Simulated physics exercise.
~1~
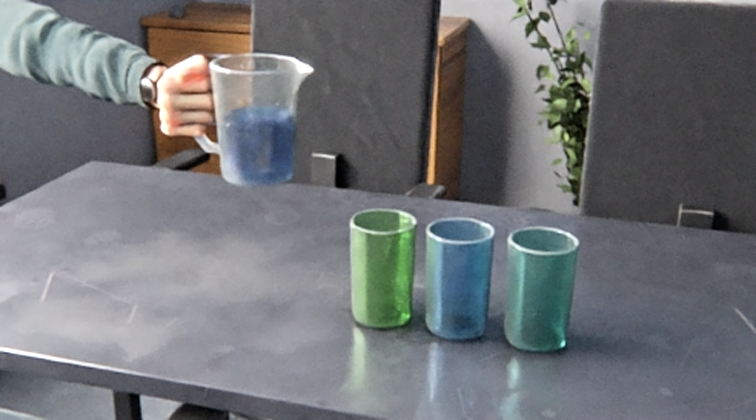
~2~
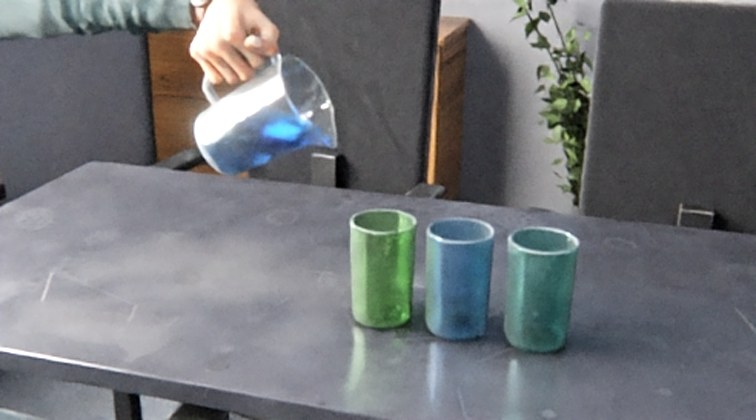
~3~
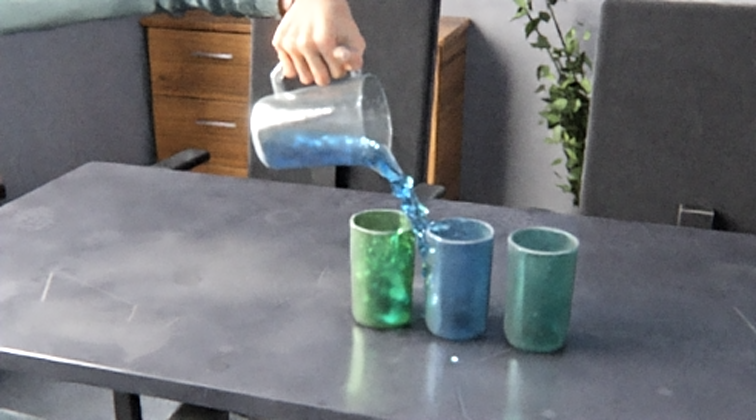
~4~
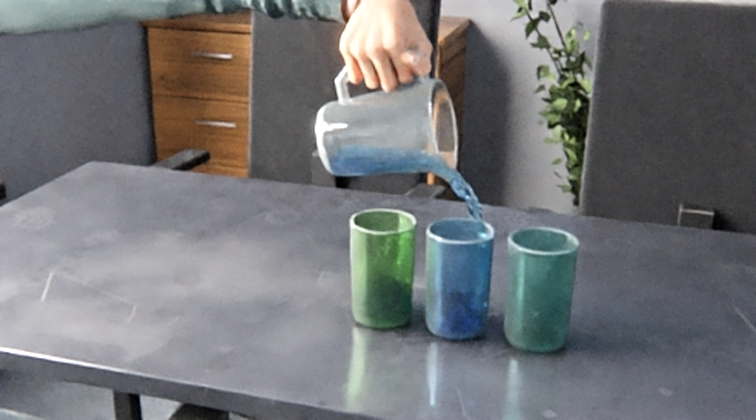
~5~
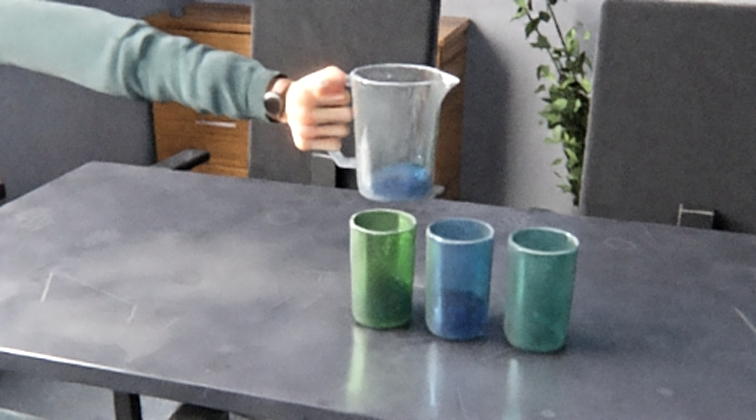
A hand tilting a pitcher and pouring blue liquid across green, blue and teal tumblers, then righting it with a little left.
